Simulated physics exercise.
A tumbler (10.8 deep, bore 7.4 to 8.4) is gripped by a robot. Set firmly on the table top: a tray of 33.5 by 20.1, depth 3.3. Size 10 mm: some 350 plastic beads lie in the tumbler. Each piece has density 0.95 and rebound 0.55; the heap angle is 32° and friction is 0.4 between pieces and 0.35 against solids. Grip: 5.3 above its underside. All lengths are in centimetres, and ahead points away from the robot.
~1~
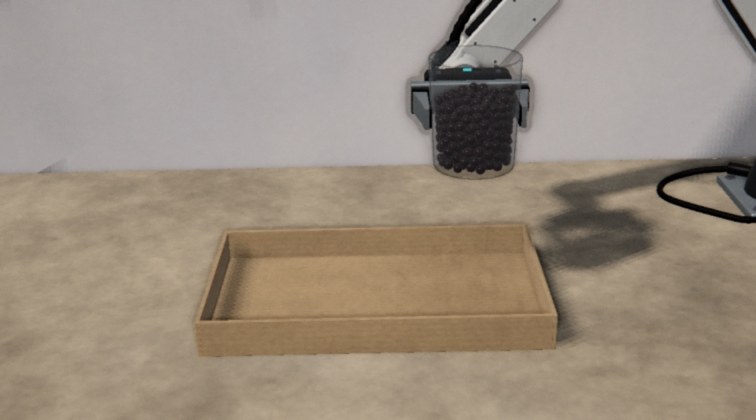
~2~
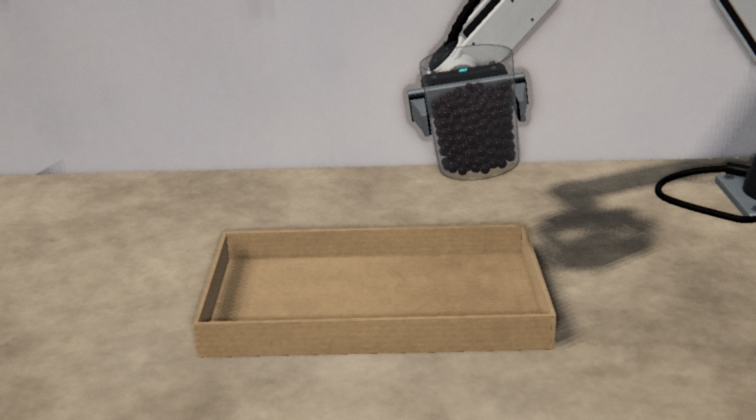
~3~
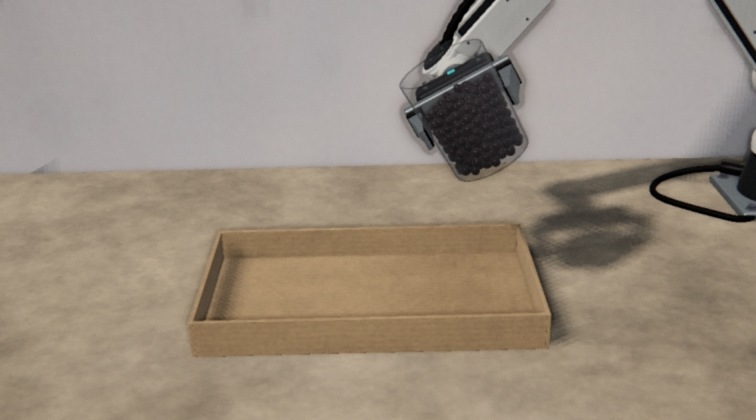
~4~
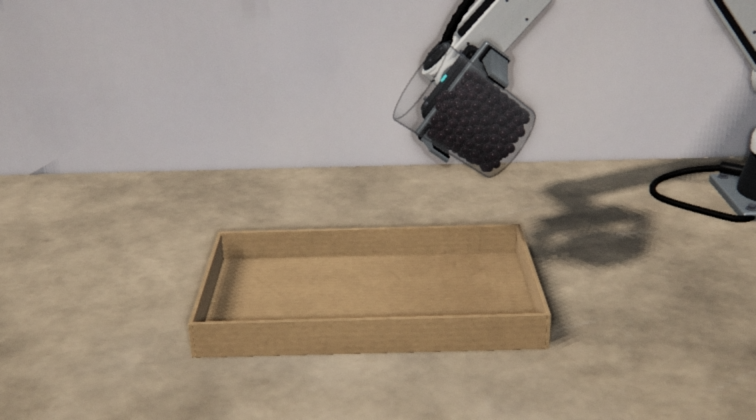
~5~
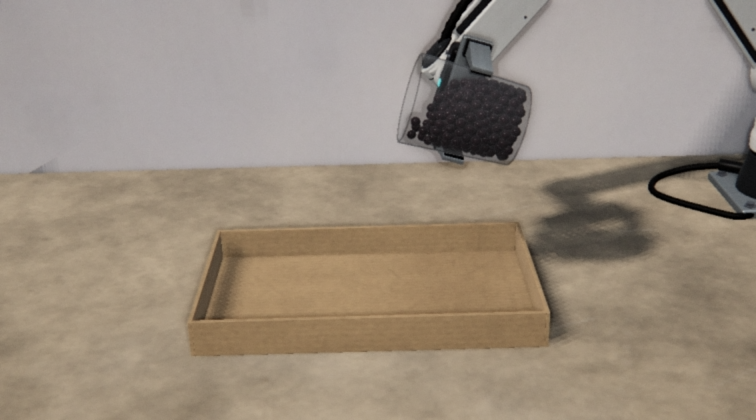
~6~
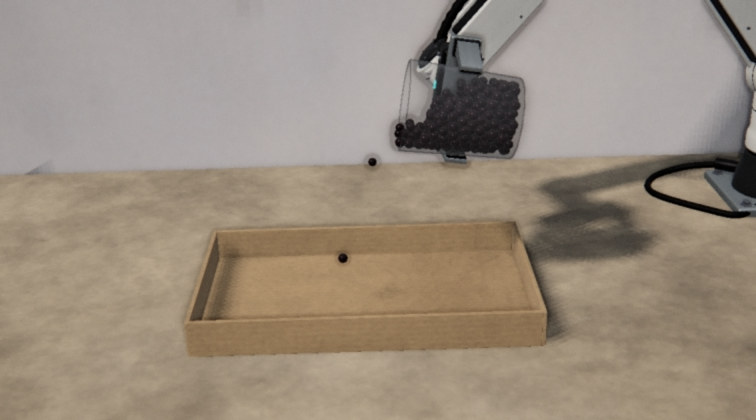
A robot arm at the upper right grips a clear tumbler packed with black beads and tilts it steadily to the left until it lies nearly on its side. Below it, an open light-brown tray rests on a mottled beige tabletop before a pale wall, seen from slightly above by a nearly still camera. The beads slide toward the rim, and two drop out, one reaching the tray while another is in midair.
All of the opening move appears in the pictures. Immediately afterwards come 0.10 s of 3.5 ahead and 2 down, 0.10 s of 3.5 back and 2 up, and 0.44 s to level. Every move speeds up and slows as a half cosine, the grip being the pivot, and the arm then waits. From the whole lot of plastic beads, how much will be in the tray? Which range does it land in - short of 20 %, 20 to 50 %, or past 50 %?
It lands in the 20 to 50 % range.
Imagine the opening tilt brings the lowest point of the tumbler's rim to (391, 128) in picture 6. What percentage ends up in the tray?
It comes out near 10 percent.
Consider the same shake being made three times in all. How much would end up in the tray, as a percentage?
In that case, some 50 per cent.
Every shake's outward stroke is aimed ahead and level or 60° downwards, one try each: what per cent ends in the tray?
You'd get some 55 per cent with the first setting and some 15 per cent with the second.
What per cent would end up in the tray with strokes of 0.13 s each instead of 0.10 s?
It would come to roughly 25 %.
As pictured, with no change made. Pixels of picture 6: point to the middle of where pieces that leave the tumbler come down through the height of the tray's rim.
Their middle sits near (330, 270).
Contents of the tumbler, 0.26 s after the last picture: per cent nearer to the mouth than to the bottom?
50 per cent.
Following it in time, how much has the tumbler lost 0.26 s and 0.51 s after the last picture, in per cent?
At the first time about 25 per cent, at the second about 30 per cent.
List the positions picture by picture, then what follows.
In the first frame, tumbler middle at (475, 114), level; upper third of the load around (477, 106), from x 440 to 510, top at y 85; 348 in the tumbler.
In the second frame, tumbler middle at (473, 114), tilted 8° forward; upper third of the load around (476, 105), from x 435 to 510, top at y 85.
In the third frame, tumbler middle at (467, 113), tilted 28° forward; upper third of the load around (476, 104), from x 430 to 520, top at y 75.
In the fourth frame, tumbler middle at (467, 114), tilted 53° forward; upper third of the load around (475, 102), from x 430 to 525, top at y 75.
In the fifth frame, tumbler middle at (465, 112), tilted 73° forward; upper third of the load around (482, 100), from x 410 to 520, top at y 80.
In the sixth frame, tumbler middle at (462, 112), tilted 81° forward; upper third of the load around (483, 100), from x 345 to 515, top at y 80; 346 in the tumbler, 1 in the tray, 1 in flight or on a rim.
Then, 0.26 s later, tilted 78° forward, highest piece 21 above the table; 265 in the tumbler, 9 in the tray, 74 in flight or on a rim.
Then, 0.51 s later, tilted 16° forward, highest piece 25 above the table; 237 in the tumbler, 106 in the tray, 2 on the table or floor, 3 in flight or on a rim.
Then, 0.84 s later, level, highest piece 22 above the table; 237 in the tumbler, 109 in the tray, 2 on the table or floor.
Then, 1.89 s later, level, highest piece 22 above the table; 237 in the tumbler, 109 in the tray, 2 on the table or floor.
At rest, 237 in the tumbler, 109 in the tray, 2 on the table or floor. That is 31 % in the tray.
